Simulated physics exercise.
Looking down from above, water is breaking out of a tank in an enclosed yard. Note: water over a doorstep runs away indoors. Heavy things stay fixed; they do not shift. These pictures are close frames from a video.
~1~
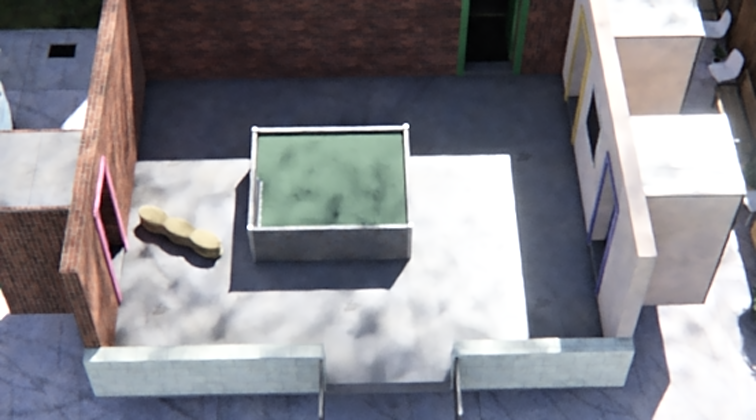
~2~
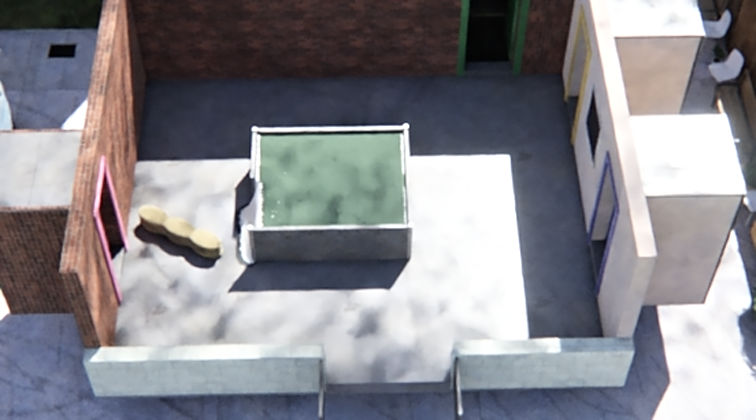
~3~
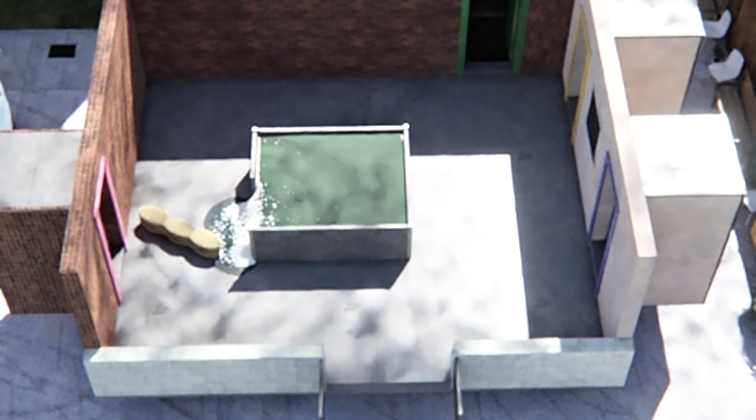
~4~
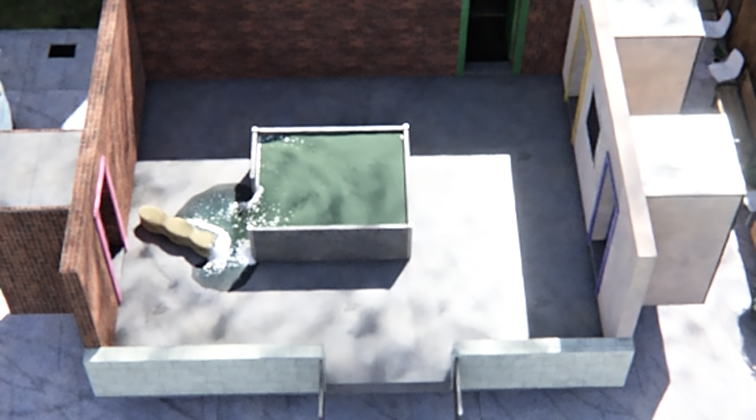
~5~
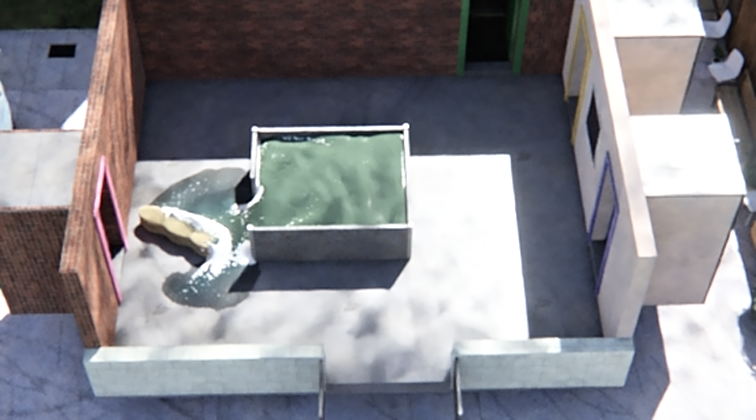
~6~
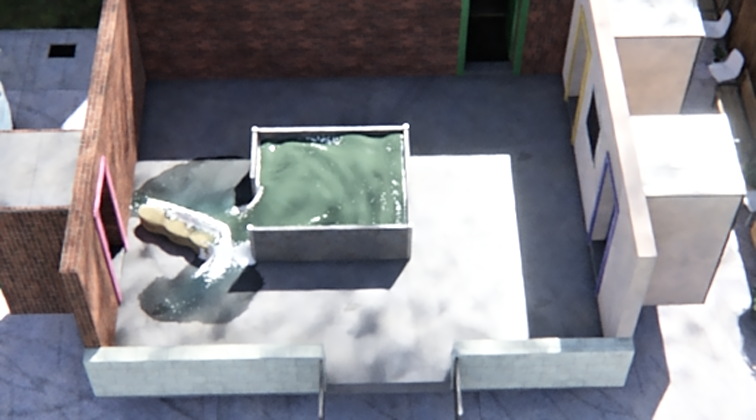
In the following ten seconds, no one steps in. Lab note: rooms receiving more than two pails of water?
Result: Yellow door within two pails; green door within two pails; pink door within two pails; blue door within two pails.
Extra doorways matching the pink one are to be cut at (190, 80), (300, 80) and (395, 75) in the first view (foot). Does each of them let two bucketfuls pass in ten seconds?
Crosses the line; stays below the line; stays below the line.
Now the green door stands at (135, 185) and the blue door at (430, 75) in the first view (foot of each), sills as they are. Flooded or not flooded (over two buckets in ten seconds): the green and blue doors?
Door by door: Green is swamped, blue is spared.
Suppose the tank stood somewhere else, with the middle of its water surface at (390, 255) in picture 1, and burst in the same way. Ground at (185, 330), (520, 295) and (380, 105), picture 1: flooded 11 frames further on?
Going through the three spots in turn: Gets wet, stays untouched, stays untouched.
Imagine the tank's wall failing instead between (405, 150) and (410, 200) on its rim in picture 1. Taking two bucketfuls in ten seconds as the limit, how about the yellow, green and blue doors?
The yellow door exceeds the limit, the green door exceeds the limit and the blue door exceeds the limit.
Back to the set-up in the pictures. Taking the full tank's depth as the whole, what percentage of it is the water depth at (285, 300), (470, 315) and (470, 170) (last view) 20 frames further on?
In order: 0, 0, 0 %.
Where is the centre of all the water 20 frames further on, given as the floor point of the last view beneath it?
Somewhere around (262, 214) in the last view.
A moment on, water covers 20 % of the floor; the yellow door not reached, the green door not reached, the pink door wet at the sill, nothing in, the blue door not reached.
Next, water covers 25 % of the floor; the yellow door not reached, the green door not reached, the pink door wet at the sill, nothing in, the blue door not reached.
Then, water covers 45 % of the floor; the yellow door not reached, the green door not reached, the pink door wet at the sill, nothing in, the blue door not reached.
Later, water covers 85 % of the floor; the yellow door wet at the sill, nothing in, the green door wet at the sill, nothing in, the pink door under two buckets in, the blue door not reached.
In the end, water covers 95 % of the floor; the yellow door wet at the sill, nothing in, the green door under two buckets in, the pink door under two buckets in, the blue door wet at the sill, nothing in.
